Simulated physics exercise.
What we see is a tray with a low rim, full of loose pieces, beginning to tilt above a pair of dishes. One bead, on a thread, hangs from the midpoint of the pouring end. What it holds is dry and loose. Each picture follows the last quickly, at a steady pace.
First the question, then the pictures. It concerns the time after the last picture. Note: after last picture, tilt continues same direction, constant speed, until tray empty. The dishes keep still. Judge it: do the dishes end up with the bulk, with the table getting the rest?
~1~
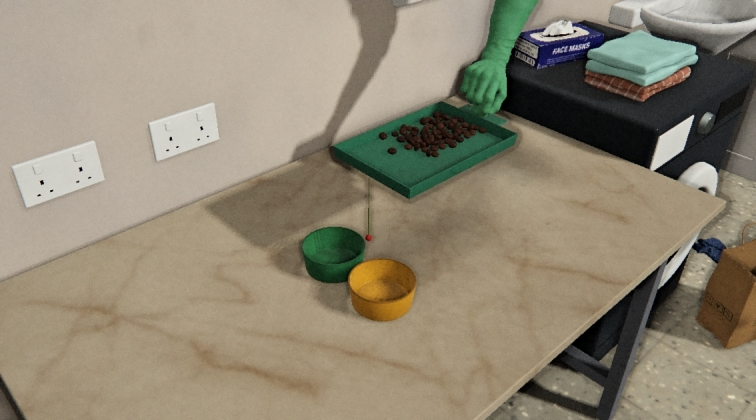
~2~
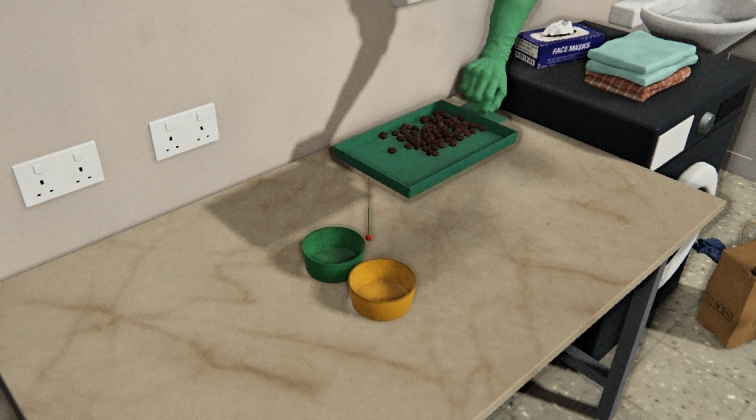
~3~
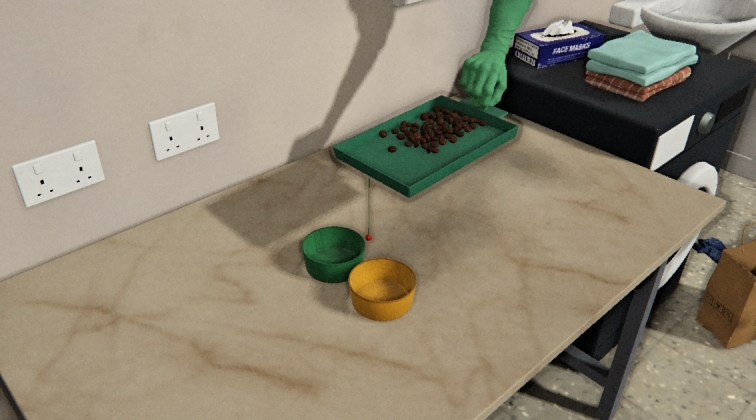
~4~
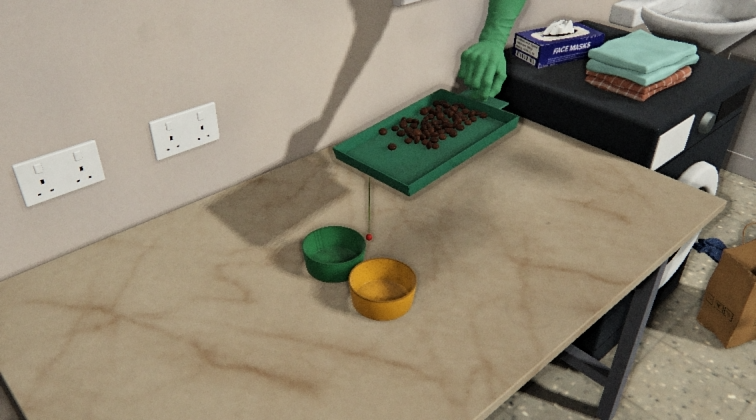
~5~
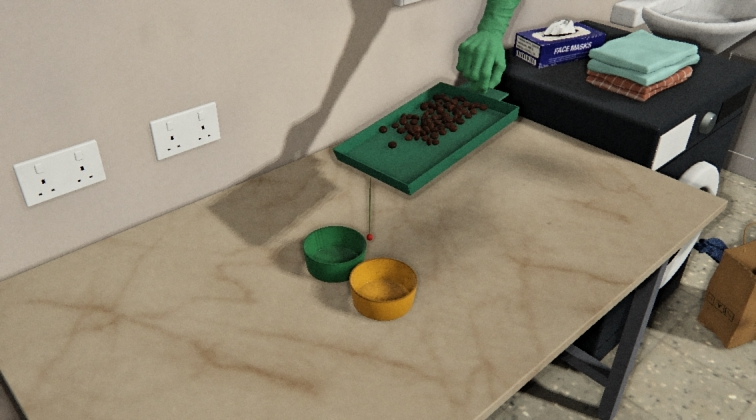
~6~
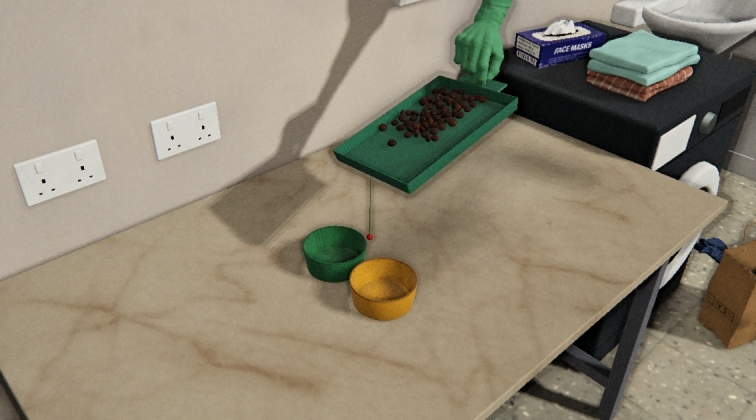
So the dishes mostly succeed at catching it, really.
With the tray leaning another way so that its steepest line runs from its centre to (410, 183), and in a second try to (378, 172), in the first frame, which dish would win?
It would be the right-side one to begin with, and after that the left-side one.
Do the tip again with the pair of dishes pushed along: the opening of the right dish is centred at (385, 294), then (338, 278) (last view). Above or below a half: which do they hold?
At place one not up to half; at place two not up to half.
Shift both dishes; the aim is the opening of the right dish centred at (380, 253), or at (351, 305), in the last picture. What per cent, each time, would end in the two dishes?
That makes 70 per cent, followed by 0 per cent.
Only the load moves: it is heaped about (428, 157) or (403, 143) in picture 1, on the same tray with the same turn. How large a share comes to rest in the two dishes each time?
Share in order: Roughly 70 %, 70 %.
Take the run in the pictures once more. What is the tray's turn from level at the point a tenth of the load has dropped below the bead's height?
It is at around 70 degrees by then.
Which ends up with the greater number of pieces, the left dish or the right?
That would be the left of the two, then.
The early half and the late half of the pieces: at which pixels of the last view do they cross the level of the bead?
At (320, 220) for the first part, then at (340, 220) for the others.
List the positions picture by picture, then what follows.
Corners of the pouring end near (336, 146) and (410, 187), level; middle of the load near (435, 133), flat chocolate drops; left dish near (309, 267); right dish near (357, 304); bead on its thread near (369, 238), in the first picture.
Corners of the pouring end near (336, 146) and (410, 187), level; middle of the load near (435, 131), in the second picture.
Corners of the pouring end near (335, 146) and (409, 186), tipped barely, lowest at the left corner; middle of the load near (435, 128), in the third picture.
Corners of the pouring end near (335, 147) and (409, 185), tipped a little, lowest at the left corner; middle of the load near (435, 123), in the fourth picture.
Corners of the pouring end near (335, 149) and (408, 184), tipped a little, lowest at the left corner; middle of the load near (435, 118), in the fifth picture.
Corners of the pouring end near (335, 150) and (407, 183), tipped a little, lowest at the left corner; middle of the load near (434, 113); left dish near (310, 266); right dish near (358, 303), in the sixth picture.
Shortly afterwards, tray tipped steeply; all but a few on the tray; a little in the air.
Next, tray tipped right over; near half on the tray; near a third in the left dish; near a quarter outside both; a little in the air.
Some moments later, tray tipped past a quarter turn; near two thirds in the left dish; near a third outside both.
In the end, tray tipped past a quarter turn; none at all in the right dish; near two thirds in the left dish; near a third outside both.
